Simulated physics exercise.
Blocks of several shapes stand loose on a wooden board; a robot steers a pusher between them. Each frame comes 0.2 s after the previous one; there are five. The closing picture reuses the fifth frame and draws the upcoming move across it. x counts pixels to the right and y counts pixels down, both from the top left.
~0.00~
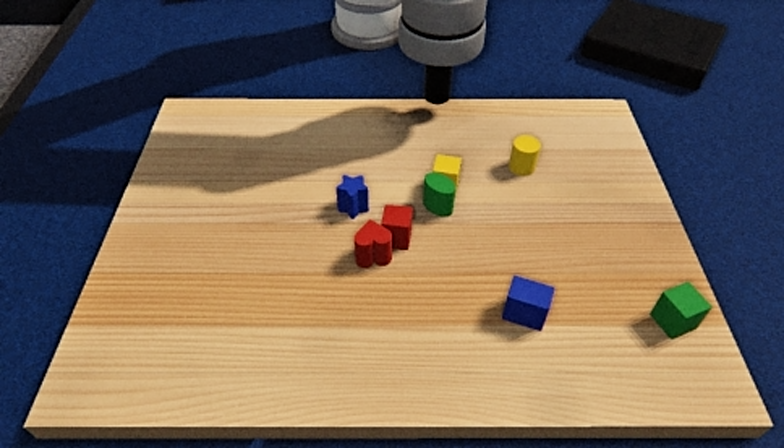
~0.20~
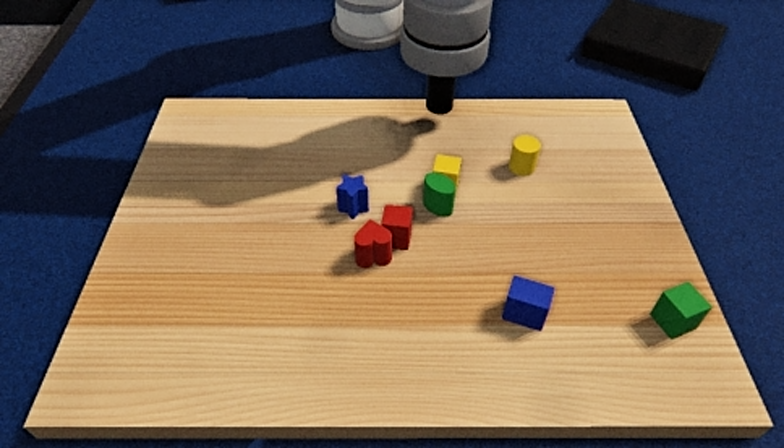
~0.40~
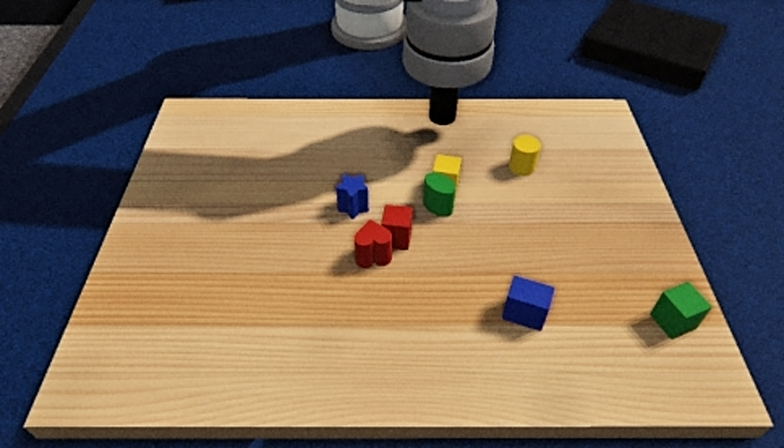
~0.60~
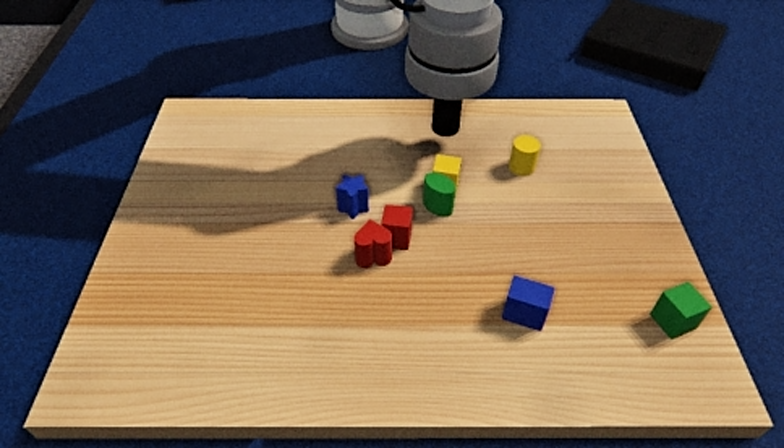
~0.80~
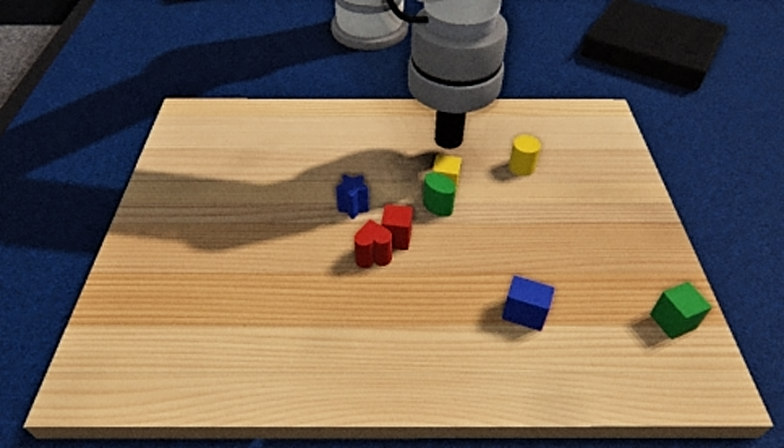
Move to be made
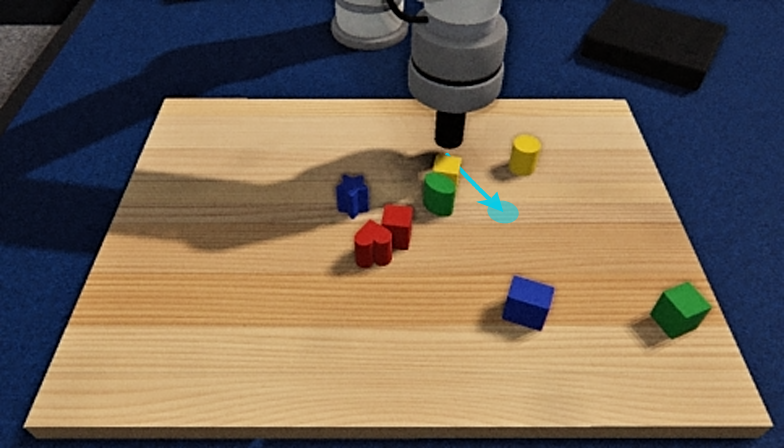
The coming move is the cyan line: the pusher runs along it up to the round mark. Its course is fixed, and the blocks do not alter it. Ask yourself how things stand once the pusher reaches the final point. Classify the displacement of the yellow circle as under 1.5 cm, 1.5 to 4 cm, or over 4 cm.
Once the path ends, it will sit under 1.5 cm from where it is now.
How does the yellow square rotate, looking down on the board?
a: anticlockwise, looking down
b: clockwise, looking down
b: Clockwise, looking down.
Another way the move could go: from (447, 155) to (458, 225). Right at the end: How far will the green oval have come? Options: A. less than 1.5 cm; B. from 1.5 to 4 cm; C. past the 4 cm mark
I choose C.
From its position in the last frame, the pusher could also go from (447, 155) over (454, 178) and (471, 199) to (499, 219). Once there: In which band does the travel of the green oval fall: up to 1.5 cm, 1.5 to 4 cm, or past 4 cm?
Answer: 1.5 to 4 cm.
The drawn path runs from (447, 155) over (464, 173) and (482, 192) to (503, 212).
On the path given first. One third of the way, pusher at (466, 159); nothing pushed yet.
Two thirds of the way, pusher at (485, 177); green oval at (437, 184); yellow square at (456, 170), turned 60° clockwise.
At the end, pusher at (506, 197); green oval at (437, 184); yellow square at (456, 170), turned 60° clockwise; yellow circle not moved.
